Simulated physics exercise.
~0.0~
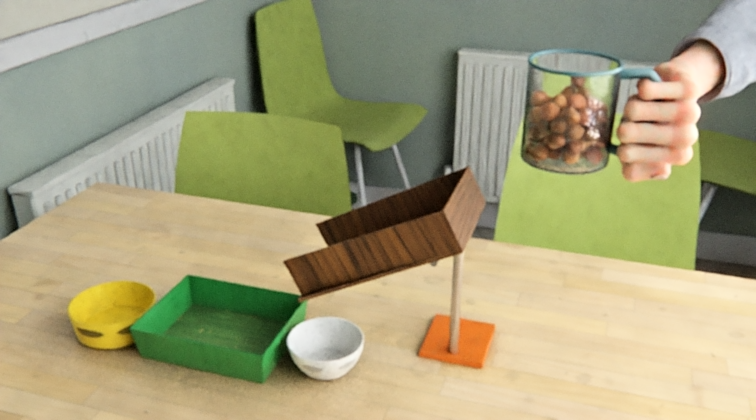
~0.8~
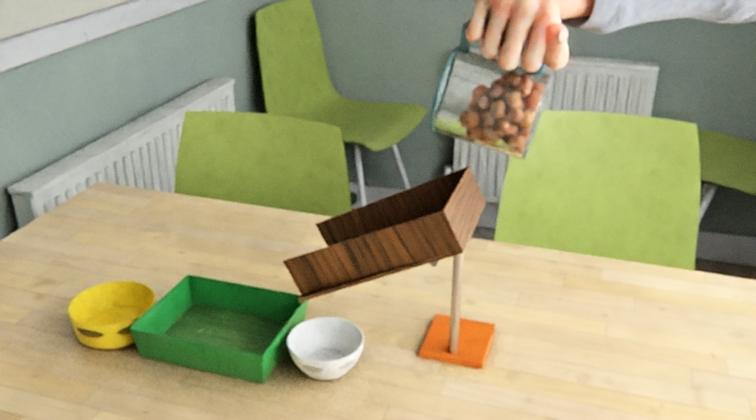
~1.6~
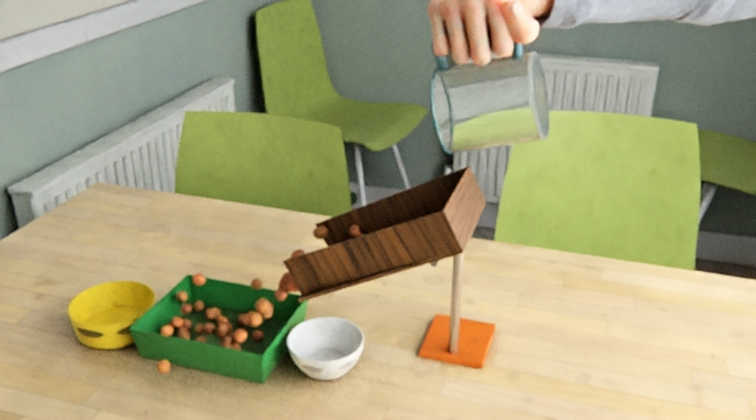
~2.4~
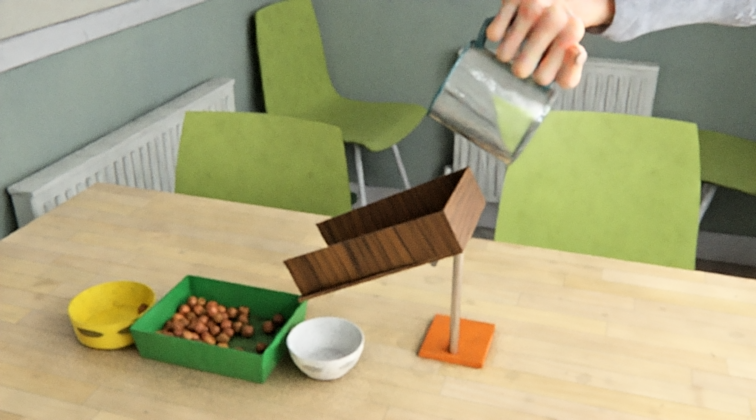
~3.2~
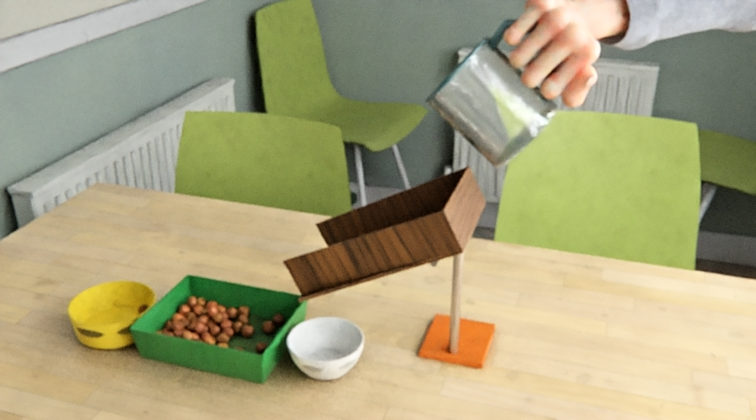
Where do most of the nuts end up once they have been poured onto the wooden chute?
Nearly all of them come to rest in the green tray. The mug is emptied, and neither the yellow dish nor the white bowl gets any real share.
Brown nuts tumbling from a hand-tipped glass mug, rolling left down a wooden chute and settling mostly in a green tray.
